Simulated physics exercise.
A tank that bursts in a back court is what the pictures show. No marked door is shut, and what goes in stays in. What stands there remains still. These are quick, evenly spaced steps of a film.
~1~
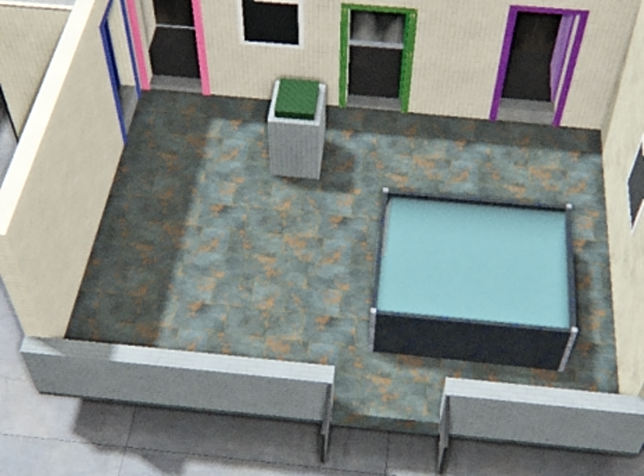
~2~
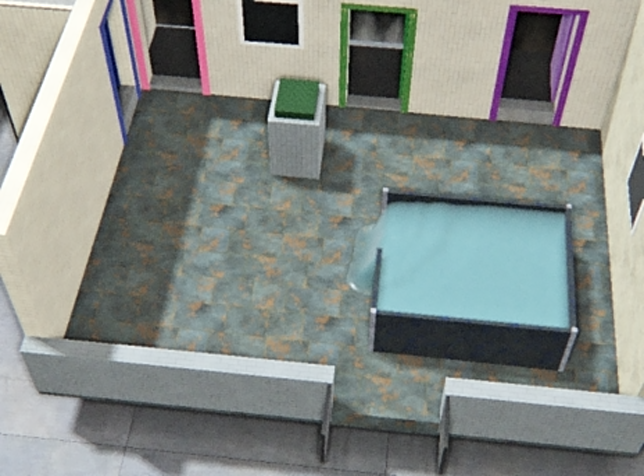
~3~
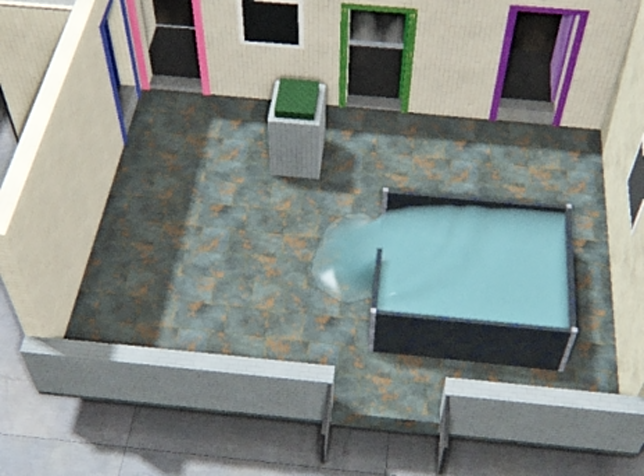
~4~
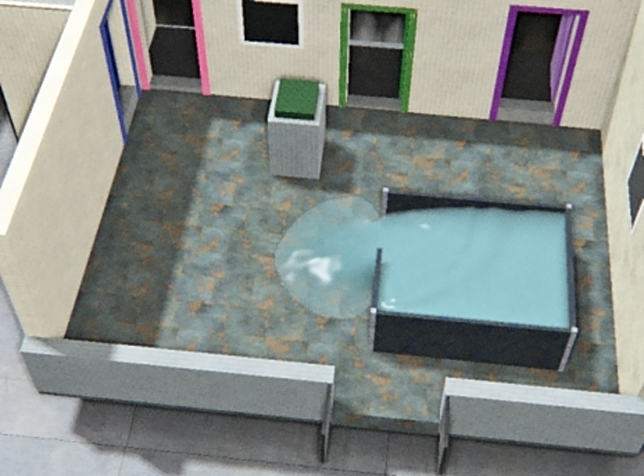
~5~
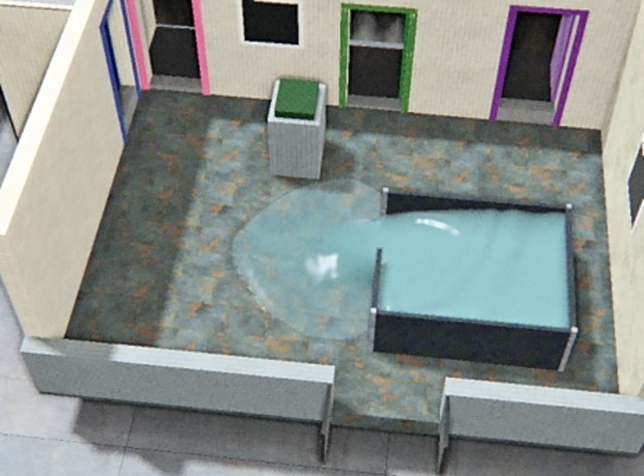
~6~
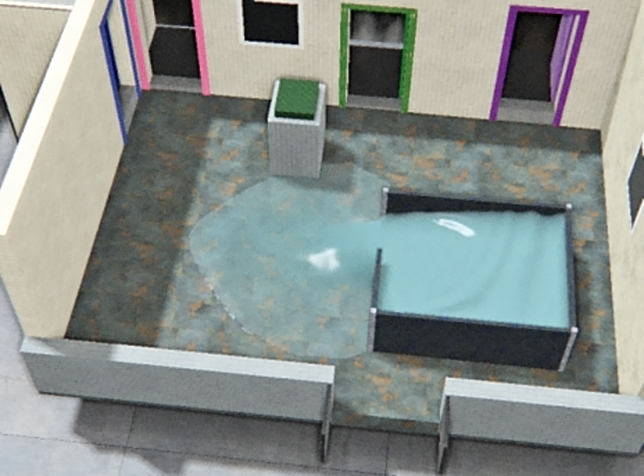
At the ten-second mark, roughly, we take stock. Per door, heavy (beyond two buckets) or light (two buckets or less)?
Blue door - light; green door - heavy; pink door - heavy; purple door - light.
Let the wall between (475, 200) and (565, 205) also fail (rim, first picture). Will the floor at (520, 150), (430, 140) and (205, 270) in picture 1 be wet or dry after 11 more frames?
Taking the points in order: Swamped, swamped and unwetted.
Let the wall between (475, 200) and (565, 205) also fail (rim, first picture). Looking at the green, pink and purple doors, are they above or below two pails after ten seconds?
In short: Green door goes over; pink door floods; purple door is over.
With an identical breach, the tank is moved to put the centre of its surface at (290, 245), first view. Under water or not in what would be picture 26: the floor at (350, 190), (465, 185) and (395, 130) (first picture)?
Going through them in turn: Still bare, still bare and waterlogged.
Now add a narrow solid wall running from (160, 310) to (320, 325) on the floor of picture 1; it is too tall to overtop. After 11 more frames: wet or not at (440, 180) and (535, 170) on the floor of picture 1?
Not wet, not wet.
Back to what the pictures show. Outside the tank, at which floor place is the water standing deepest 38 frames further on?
My pick is (141, 93).
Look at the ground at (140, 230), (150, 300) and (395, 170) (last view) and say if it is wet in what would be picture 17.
As listed, the points end up soaked, soaked and high and dry.
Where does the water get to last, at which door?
I'd go with the one in purple.
A moment on, water covers 45 % of the floor; the blue door not reached, the green door not reached, the pink door not reached, the purple door not reached.
Next, water covers 50 % of the floor; the blue door wet at the sill, nothing in, the green door under two buckets in, the pink door under two buckets in, the purple door not reached.
Then, water covers 55 % of the floor; the blue door wet at the sill, nothing in, the green door over two buckets in, the pink door far over two buckets in, the purple door not reached.
Later, water covers 80 % of the floor; the blue door wet at the sill, nothing in, the green door over two buckets in, the pink door far over two buckets in, the purple door wet at the sill, nothing in.
In the end, water covers 95 % of the floor; the blue door wet at the sill, nothing in, the green door far over two buckets in, the pink door far over two buckets in, the purple door wet at the sill, nothing in.
